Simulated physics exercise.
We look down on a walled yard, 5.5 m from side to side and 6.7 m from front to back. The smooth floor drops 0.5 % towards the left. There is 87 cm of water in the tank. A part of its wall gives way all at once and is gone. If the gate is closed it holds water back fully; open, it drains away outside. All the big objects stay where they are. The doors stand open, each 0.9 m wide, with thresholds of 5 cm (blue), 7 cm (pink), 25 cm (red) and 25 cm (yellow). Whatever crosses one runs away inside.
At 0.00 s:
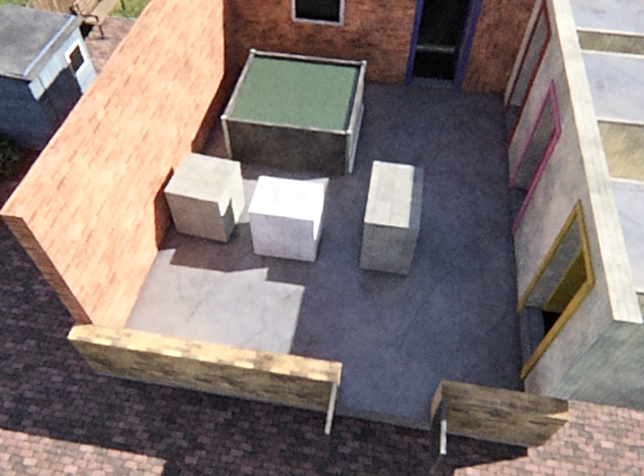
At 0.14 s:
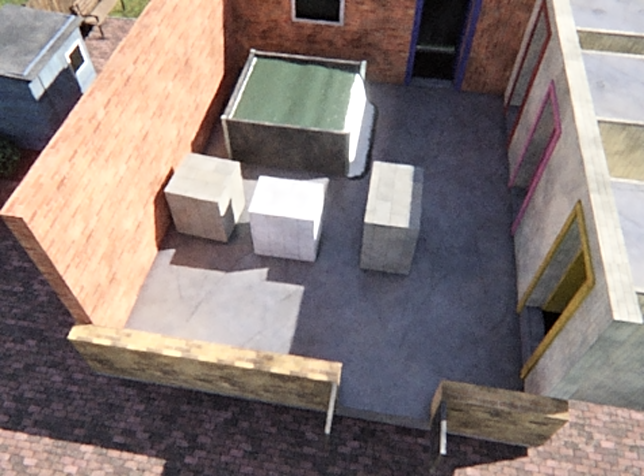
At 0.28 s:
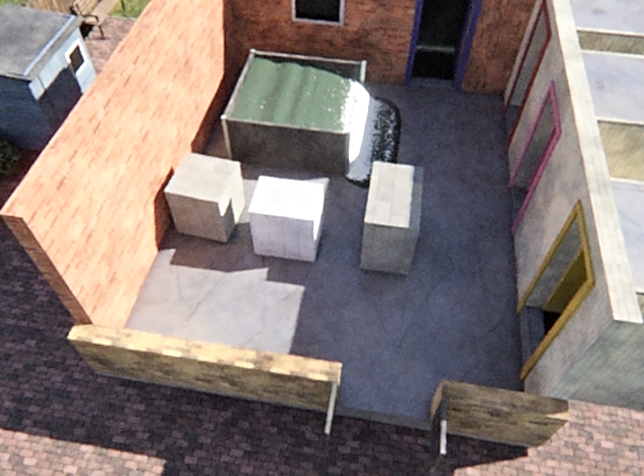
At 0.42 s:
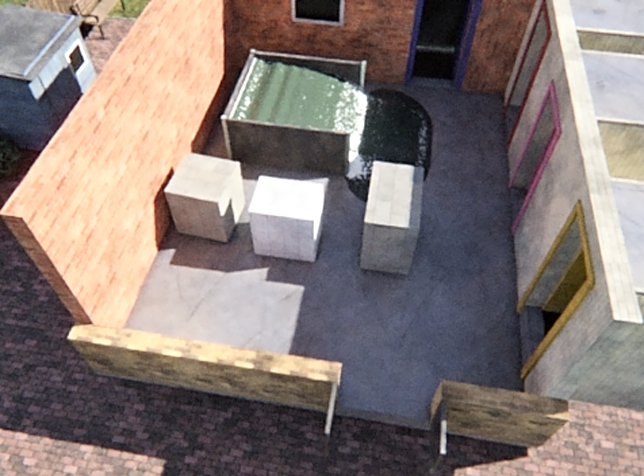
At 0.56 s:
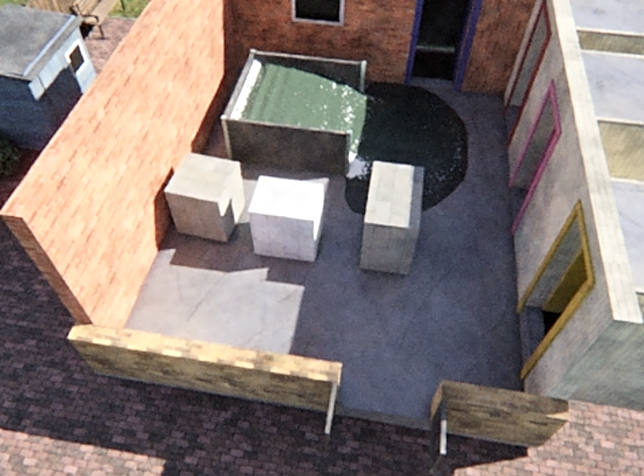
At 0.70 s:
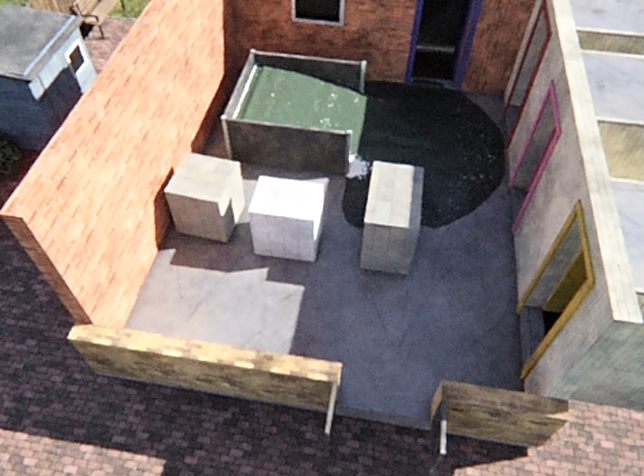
Green water bursts from the right side of a tank at the back of a walled yard, seen from a high, fixed viewpoint. Three pale blocks stand on the grey floor between an orange brick wall and a pale right wall with pink and yellow doorframes. The water foams white, then spreads rightward in a dark, rounded sheet, reaching behind the rightmost block while the tank's level sinks.
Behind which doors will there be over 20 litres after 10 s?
Door by door: At the blue door it passes the limit; at the pink door it exceeds the limit; at the red door it exceeds the limit; at the yellow door it stays under the limit.
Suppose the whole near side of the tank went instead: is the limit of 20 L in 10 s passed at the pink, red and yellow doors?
Then: Pink past it, red below, yellow under.
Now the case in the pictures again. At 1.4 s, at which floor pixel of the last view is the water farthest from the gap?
Near (508, 276).
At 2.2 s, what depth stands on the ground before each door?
Depths in cm: Blue 18, pink 30, red 44, yellow 7.
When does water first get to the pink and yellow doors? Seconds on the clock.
Pink 0.8 s, yellow 1.8 s.
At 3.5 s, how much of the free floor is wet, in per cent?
About 55 per cent.
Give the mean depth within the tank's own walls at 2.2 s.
Roughly 24 cm on average.
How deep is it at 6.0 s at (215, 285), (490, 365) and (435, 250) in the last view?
Roughly 2, 16 and 9 cm, in turn.
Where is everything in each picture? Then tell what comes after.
The tank at (298, 93) is whole and still, 87 cm deep, in the first frame.
Water pours out at (353, 123) and has run 1.1 m, to (367, 103); typically 11 cm deep outside, 87 cm at the tank's back, in the second frame.
Water pours out at (353, 126) and has run 1.3 m, to (383, 101); typically 15 cm deep outside, 87 cm at the tank's back, in the third frame.
Water pours out at (353, 128) and has run 1.6 m, to (410, 100); typically 13 cm deep outside, 81 cm at the tank's back, in the fourth frame.
The front is at (457, 180), 2.1 m from the gap at (353, 129); 5.9 m2 of floor is under water; 73 cm left at the back of the tank, in the fifth frame.
Water pours out at (353, 129) and has run 2.7 m, to (497, 135); typically 8 cm deep outside, 75 cm at the tank's back, in the sixth frame.
After 1.4 s water covers 35 % of the floor and is deepest (47 cm) near (501, 155); blue door 15 cm at the sill, 17 L in, pink door 25 cm at the sill, 43 L in, red door 43 cm at the sill, 40 L in, yellow door not reached.
After 2.2 s water covers 40 % of the floor and is deepest (46 cm) near (498, 100); blue door 18 cm at the sill, 63 L in, pink door 30 cm at the sill, 169 L in, red door 44 cm at the sill, 117 L in, yellow door 7 cm at the sill, 0 L in.
After 3.5 s water covers 55 % of the floor and is deepest (26 cm) near (501, 413); blue door 19 cm at the sill, 205 L in, pink door 19 cm at the sill, 300 L in, red door 21 cm at the sill, 170 L in, yellow door 7 cm at the sill, 0 L in.
After 6.0 s water covers 80 % of the floor and is deepest (20 cm) near (516, 415); blue door 11 cm at the sill, 302 L in, pink door 9 cm at the sill, 356 L in, red door 9 cm at the sill, 171 L in, yellow door 14 cm at the sill, 0 L in.
After 10.0 s water covers 95 % of the floor and is deepest (18 cm) near (114, 350); blue door 5 cm at the sill, 322 L in, pink door 5 cm at the sill, 361 L in, red door 5 cm at the sill, 171 L in, yellow door 6 cm at the sill, 0 L in.
